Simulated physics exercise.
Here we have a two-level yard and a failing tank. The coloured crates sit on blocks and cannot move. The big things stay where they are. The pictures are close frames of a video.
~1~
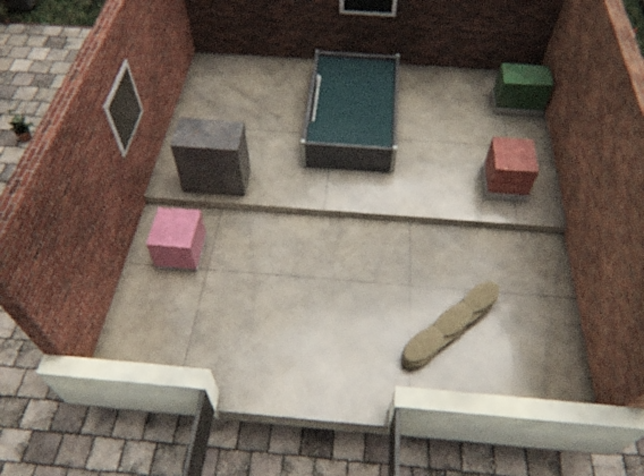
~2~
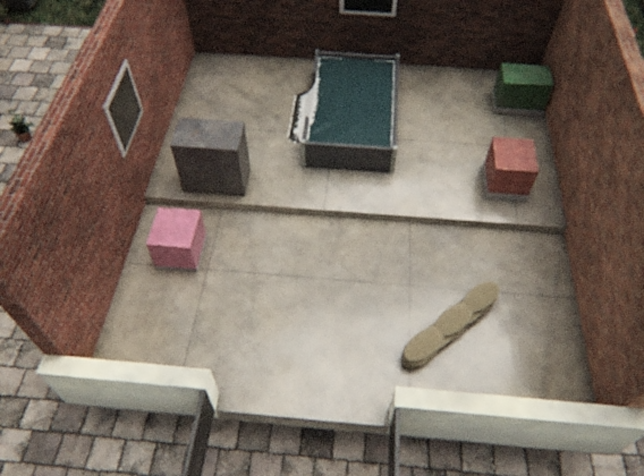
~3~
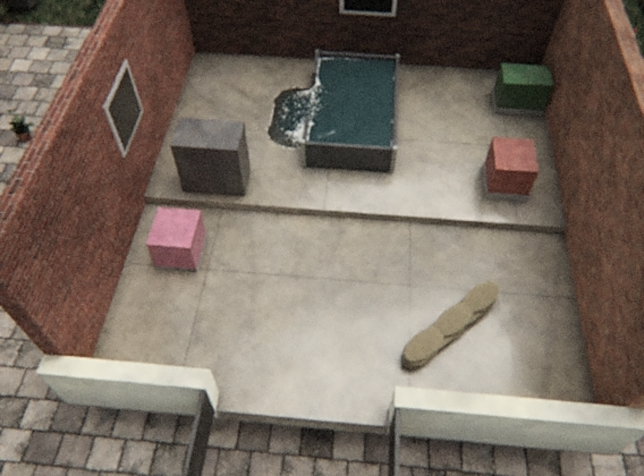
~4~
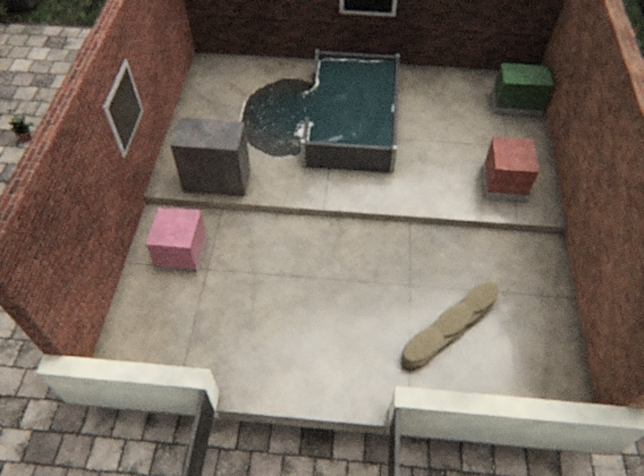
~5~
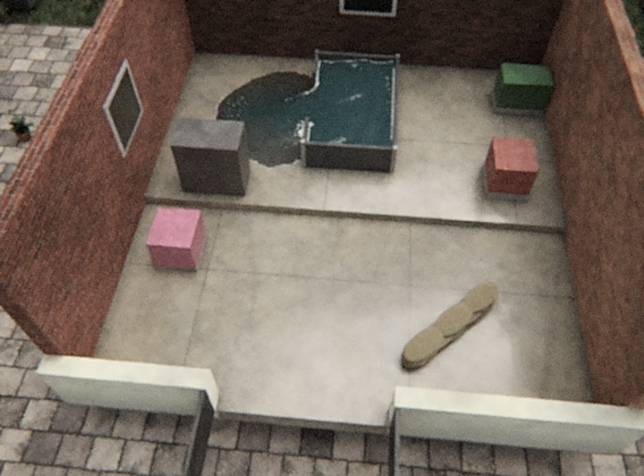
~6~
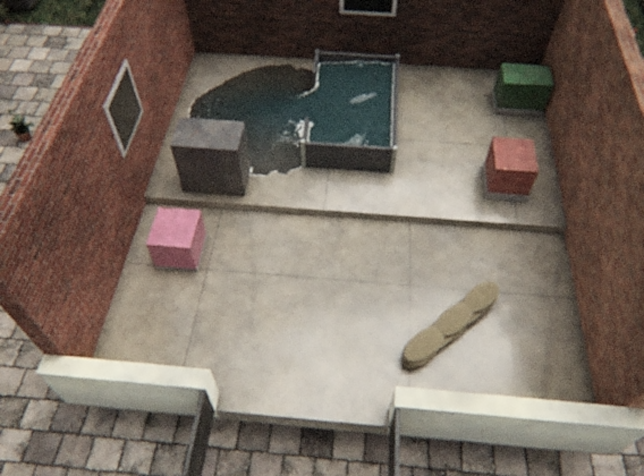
Water pours from the left side of a tank and spreads left behind a gray block.
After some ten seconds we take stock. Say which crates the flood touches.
In the end: The red crate escapes dry; the pink crate is wetted; the green crate escapes dry.
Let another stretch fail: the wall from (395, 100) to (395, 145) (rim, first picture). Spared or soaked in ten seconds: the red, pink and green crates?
One by one: Red ends up wet; pink stays dry; green takes water.
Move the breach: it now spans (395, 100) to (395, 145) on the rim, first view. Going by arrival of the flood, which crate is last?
That is the pink one.
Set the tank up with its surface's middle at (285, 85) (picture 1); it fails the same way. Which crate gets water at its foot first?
It is the one in pink.
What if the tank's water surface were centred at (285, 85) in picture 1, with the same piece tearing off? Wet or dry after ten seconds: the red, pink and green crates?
In short: Red crate remains dry; pink crate gets wet; green crate is spared.
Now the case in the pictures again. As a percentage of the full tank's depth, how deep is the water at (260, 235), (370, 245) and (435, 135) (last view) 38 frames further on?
About 4, 2 and 0 per cent.
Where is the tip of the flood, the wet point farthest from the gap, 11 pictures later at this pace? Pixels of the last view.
Near (125, 265).
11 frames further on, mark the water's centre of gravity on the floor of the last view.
Around (283, 117).
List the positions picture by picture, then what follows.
The first picture shows still water in the tank at (353, 100).
In the second picture, water pours out at (313, 112) and has run to (305, 94).
In the third picture, water pours out at (313, 113) and has run to (277, 139).
In the fourth picture, the front is at (252, 100), out from the gap at (313, 113).
In the fifth picture, water pours out at (313, 113) and has run to (224, 105).
In the sixth picture, the front is at (197, 105), out from the gap at (313, 112).
A moment on, water covers 15 % of the floor; the red crate not reached, the pink crate not reached, the green crate not reached.
Next, water covers 20 % of the floor; the red crate not reached, the pink crate water round its plinth, the green crate not reached.
Then, water covers 25 % of the floor; the red crate not reached, the pink crate water round its plinth, the green crate not reached.
Later, water covers 45 % of the floor; the red crate not reached, the pink crate water round its plinth, the green crate water round its plinth.
In the end, water covers 65 % of the floor; the red crate stayed above the water, the pink crate was topped, the green crate stayed above the water.
